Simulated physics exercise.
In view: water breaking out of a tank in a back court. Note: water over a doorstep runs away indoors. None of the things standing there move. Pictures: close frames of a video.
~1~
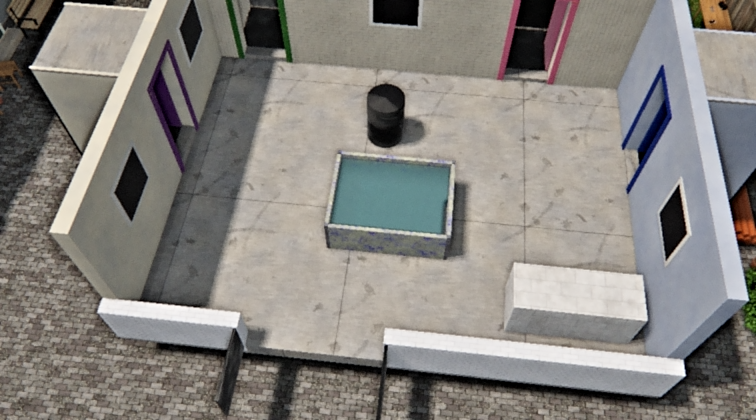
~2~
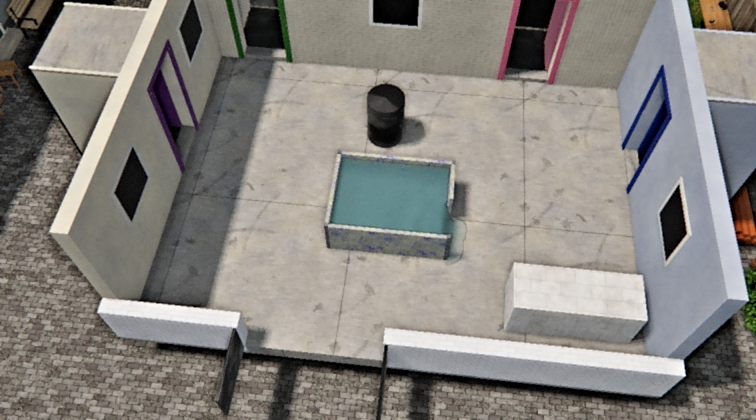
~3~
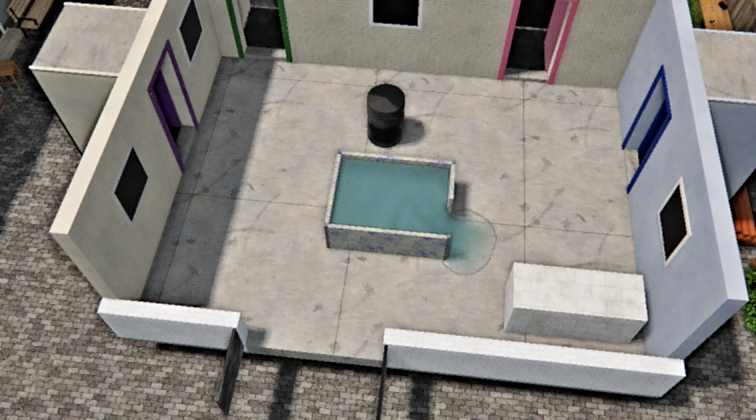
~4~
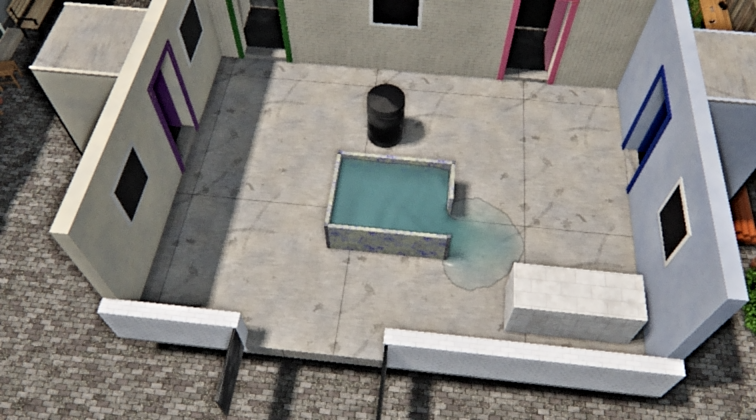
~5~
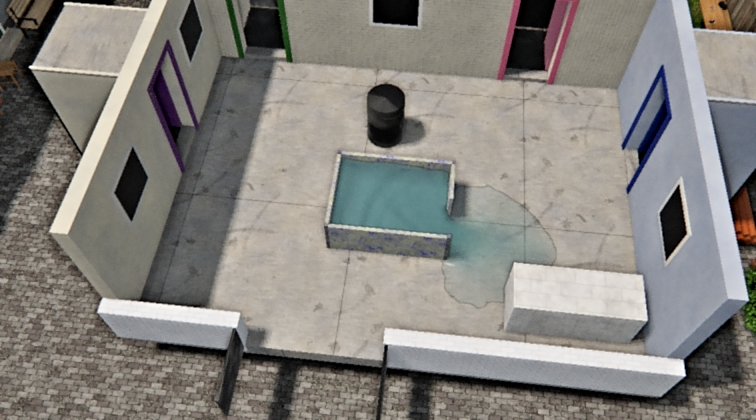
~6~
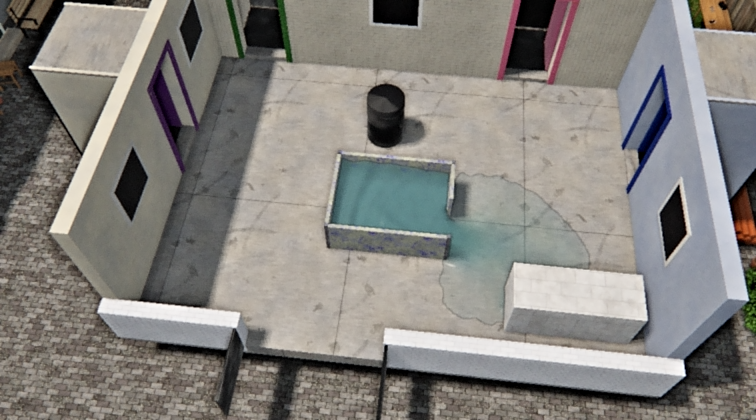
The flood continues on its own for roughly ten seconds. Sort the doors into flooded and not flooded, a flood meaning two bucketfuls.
Sorted: Pink door - not flooded; green door - not flooded; purple door - not flooded; blue door - flooded.
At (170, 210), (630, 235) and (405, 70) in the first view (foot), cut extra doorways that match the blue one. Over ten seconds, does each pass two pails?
In the listed order: Stays within it, tops the limit, stays within it.
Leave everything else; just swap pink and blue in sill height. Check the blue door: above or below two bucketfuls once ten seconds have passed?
Well, the way I see it, the blue door lets in less.
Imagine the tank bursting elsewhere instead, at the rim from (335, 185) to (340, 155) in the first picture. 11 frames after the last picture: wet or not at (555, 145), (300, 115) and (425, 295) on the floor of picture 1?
Unwetted, submerged, unwetted.
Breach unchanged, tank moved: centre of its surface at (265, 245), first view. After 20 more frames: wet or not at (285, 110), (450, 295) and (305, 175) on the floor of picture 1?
Log: No flood; flood; no flood.
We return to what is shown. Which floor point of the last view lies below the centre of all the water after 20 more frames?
Close to (491, 230).
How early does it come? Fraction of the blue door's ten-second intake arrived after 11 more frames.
I get 5 per cent.
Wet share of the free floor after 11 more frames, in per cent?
I'd guess some 25 per cent.
A moment on, water covers 15 % of the floor; the pink door not reached, the green door not reached, the purple door not reached, the blue door not reached.
Next, water covers 25 % of the floor; the pink door not reached, the green door not reached, the purple door not reached, the blue door under two buckets in.
Then, water covers 30 % of the floor; the pink door not reached, the green door not reached, the purple door not reached, the blue door over two buckets in.
Later, water covers 50 % of the floor; the pink door wet at the sill, nothing in, the green door not reached, the purple door not reached, the blue door over two buckets in.
In the end, water covers 85 % of the floor; the pink door wet at the sill, nothing in, the green door wet at the sill, nothing in, the purple door wet at the sill, nothing in, the blue door over two buckets in.
